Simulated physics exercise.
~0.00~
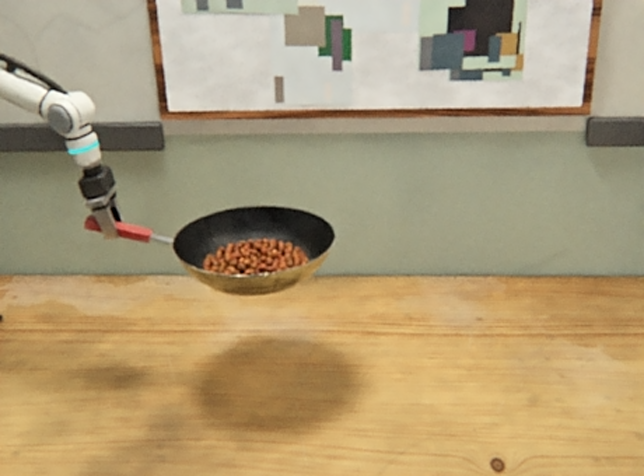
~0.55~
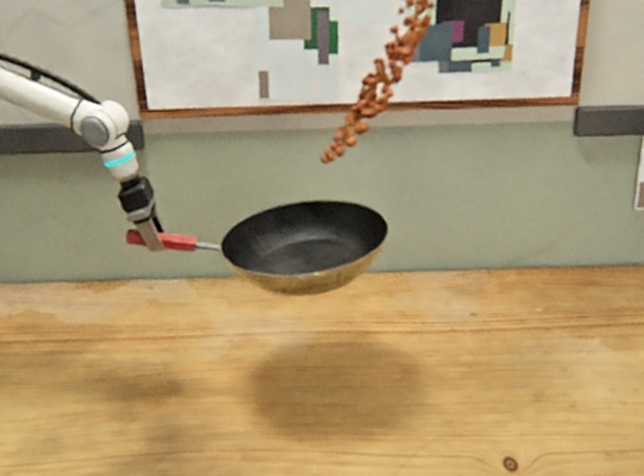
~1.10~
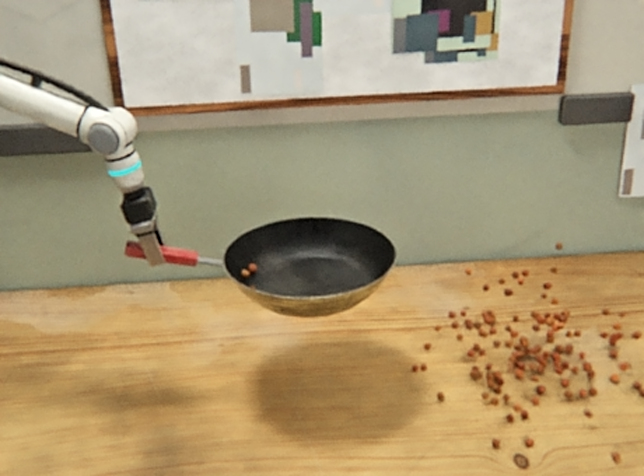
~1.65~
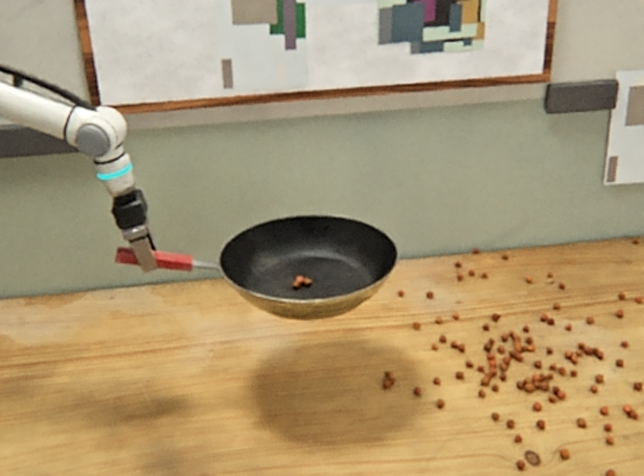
A pale wooden table stands before a grey-green wall with a wood-framed abstract print, seen from the front and slightly above. At the left, a white robot arm grips the red handle of a black-lined frying pan holding a heap of reddish-brown hazelnuts above the table. The arm moves the pan to the right, and the nuts fly up out of it in a long, slanting stream. They come down beyond the pan and scatter across the right side of the table. The nuts end widely spread there, while the pan hangs level with only a few left inside.
